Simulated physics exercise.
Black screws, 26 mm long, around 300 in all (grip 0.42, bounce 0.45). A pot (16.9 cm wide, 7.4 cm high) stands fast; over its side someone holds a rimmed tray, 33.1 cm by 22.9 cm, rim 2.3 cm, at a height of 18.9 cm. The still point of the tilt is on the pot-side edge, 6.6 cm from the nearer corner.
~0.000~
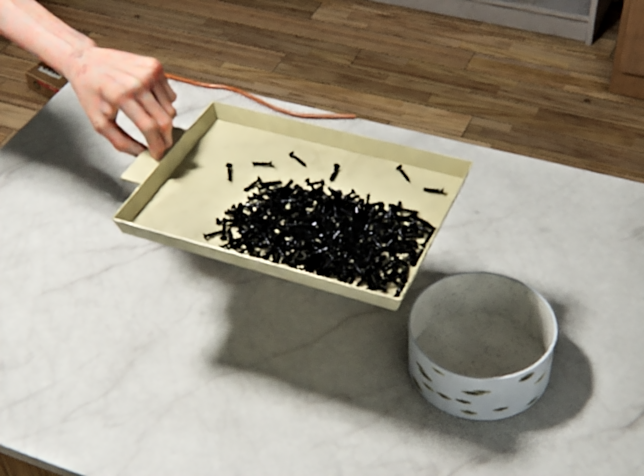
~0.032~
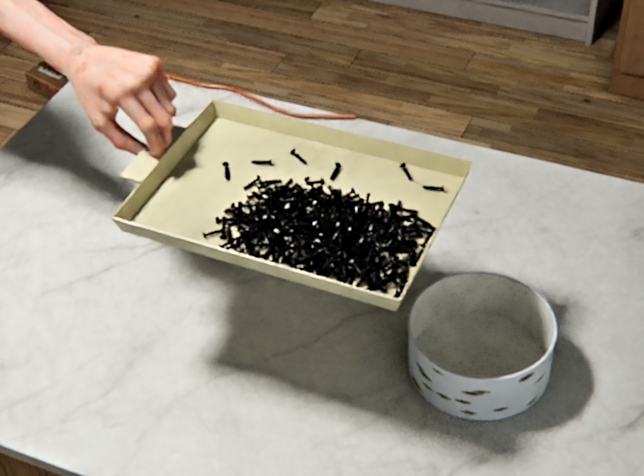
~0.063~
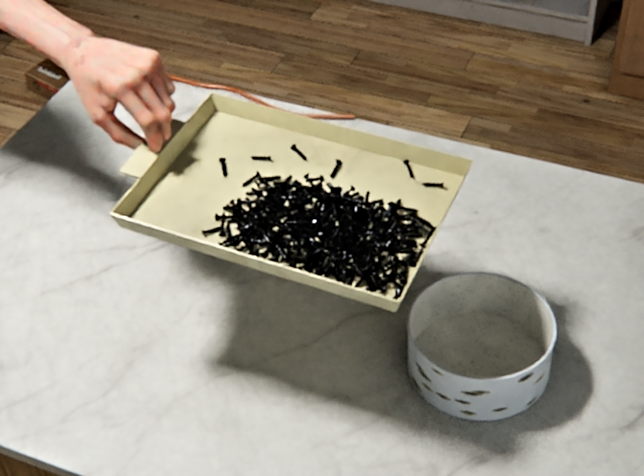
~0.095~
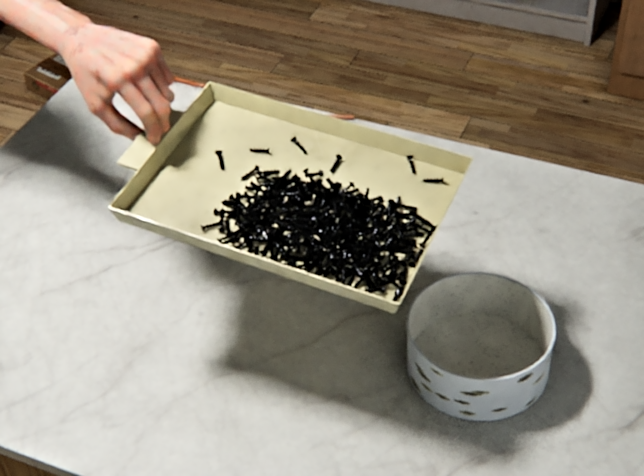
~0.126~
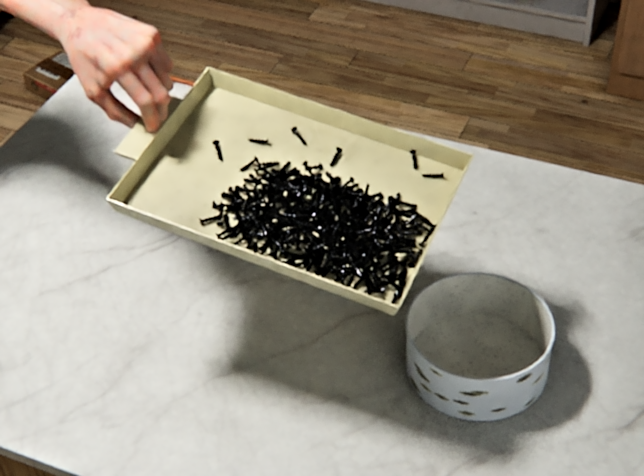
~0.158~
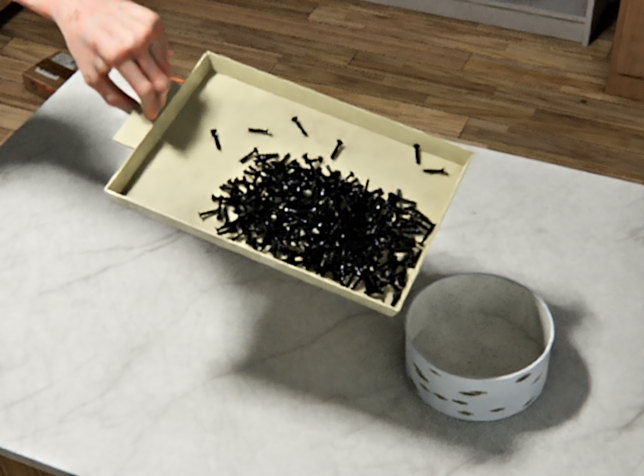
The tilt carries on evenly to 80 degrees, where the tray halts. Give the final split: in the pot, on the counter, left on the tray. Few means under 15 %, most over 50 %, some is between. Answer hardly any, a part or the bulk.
Pot hardly any, counter the bulk, tray hardly any.
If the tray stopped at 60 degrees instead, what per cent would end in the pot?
Then about 5 per cent.
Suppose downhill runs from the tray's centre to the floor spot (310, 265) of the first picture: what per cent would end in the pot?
Some 0 per cent.
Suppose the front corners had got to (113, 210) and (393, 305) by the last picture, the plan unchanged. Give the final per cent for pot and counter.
Pot 0, counter 100.
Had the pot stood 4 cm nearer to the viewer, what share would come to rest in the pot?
In that case some 20 per cent.
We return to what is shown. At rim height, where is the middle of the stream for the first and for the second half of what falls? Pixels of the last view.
At about (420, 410), then at (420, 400).
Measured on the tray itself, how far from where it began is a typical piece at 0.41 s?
Roughly 2 cm.
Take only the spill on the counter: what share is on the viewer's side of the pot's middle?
Roughly 100 per cent.
After 0.41 s, tilt 46 degrees; the tray holds 100 %, the pot 0 %.
After 0.58 s, tilt 69 degrees; the tray holds 100 %, the pot 0 %.
After 0.88 s, tilt 80 degrees; the tray holds 10 %, the pot 5 %.
At rest (2.1 s), pot 5 %, counter 95 %, tray 0 %.
